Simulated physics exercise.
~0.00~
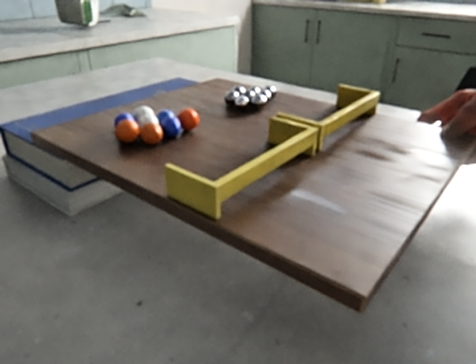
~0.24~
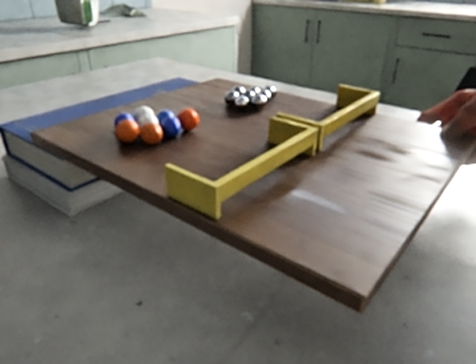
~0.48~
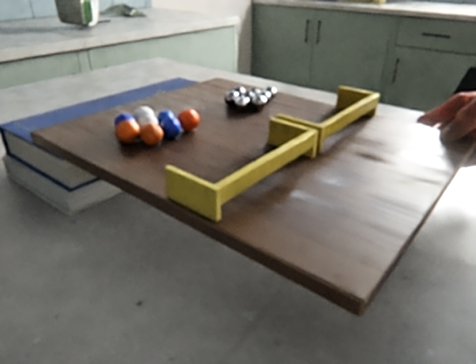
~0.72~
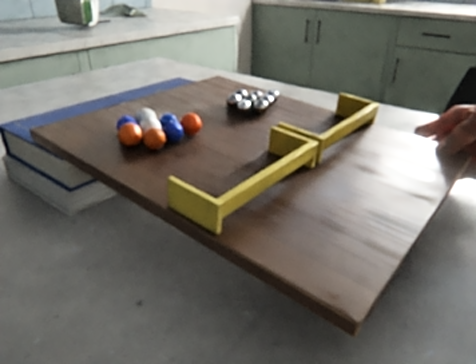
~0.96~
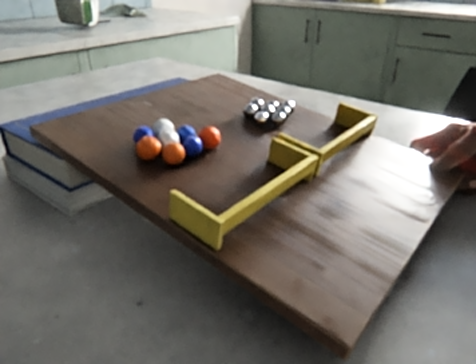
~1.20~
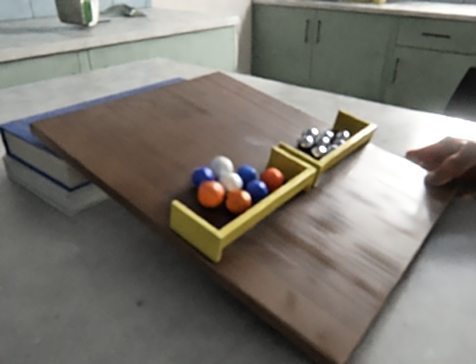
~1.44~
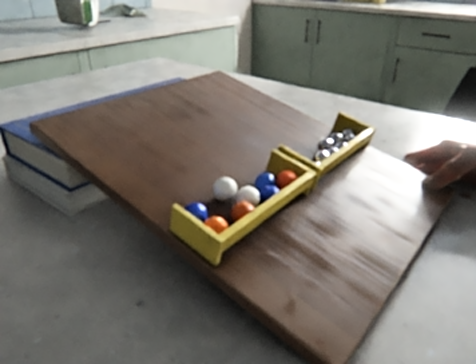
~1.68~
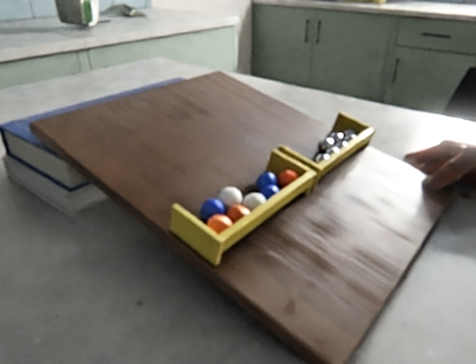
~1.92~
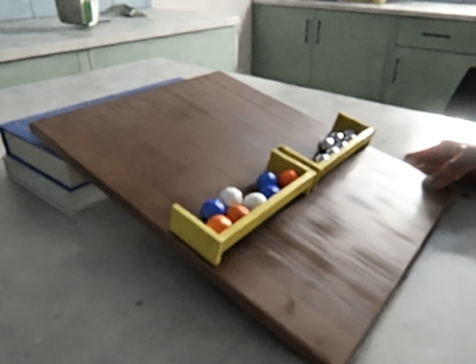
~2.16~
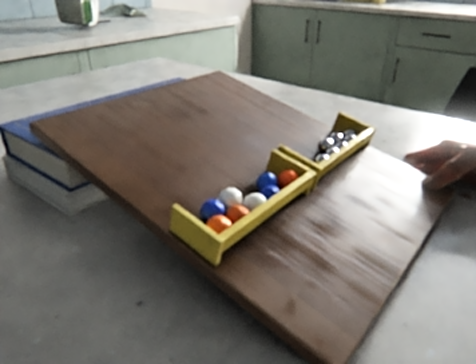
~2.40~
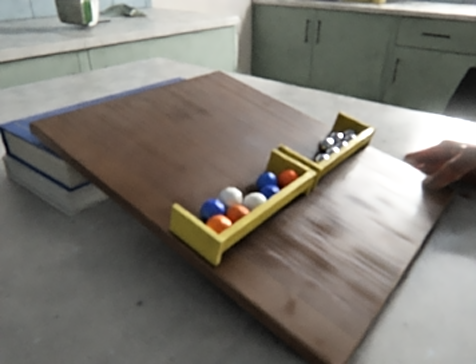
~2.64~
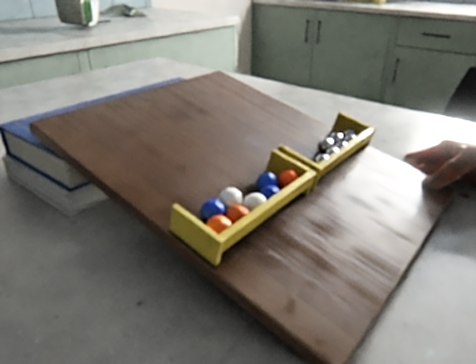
To begin with, a dark wooden board rests one end on a pile of books, while a hand at the right holds up the other end. Two yellow barriers stand across it, with a cluster of orange, blue and white balls uphill of the nearer one and small black-and-white balls uphill of the farther one. The hand lowers its end, and the board tilts more steeply. Both groups roll down to the right and reach their barriers. The colored balls shift and spread out along theirs. Finally the board lies still, with both groups gathered behind the yellow barriers.
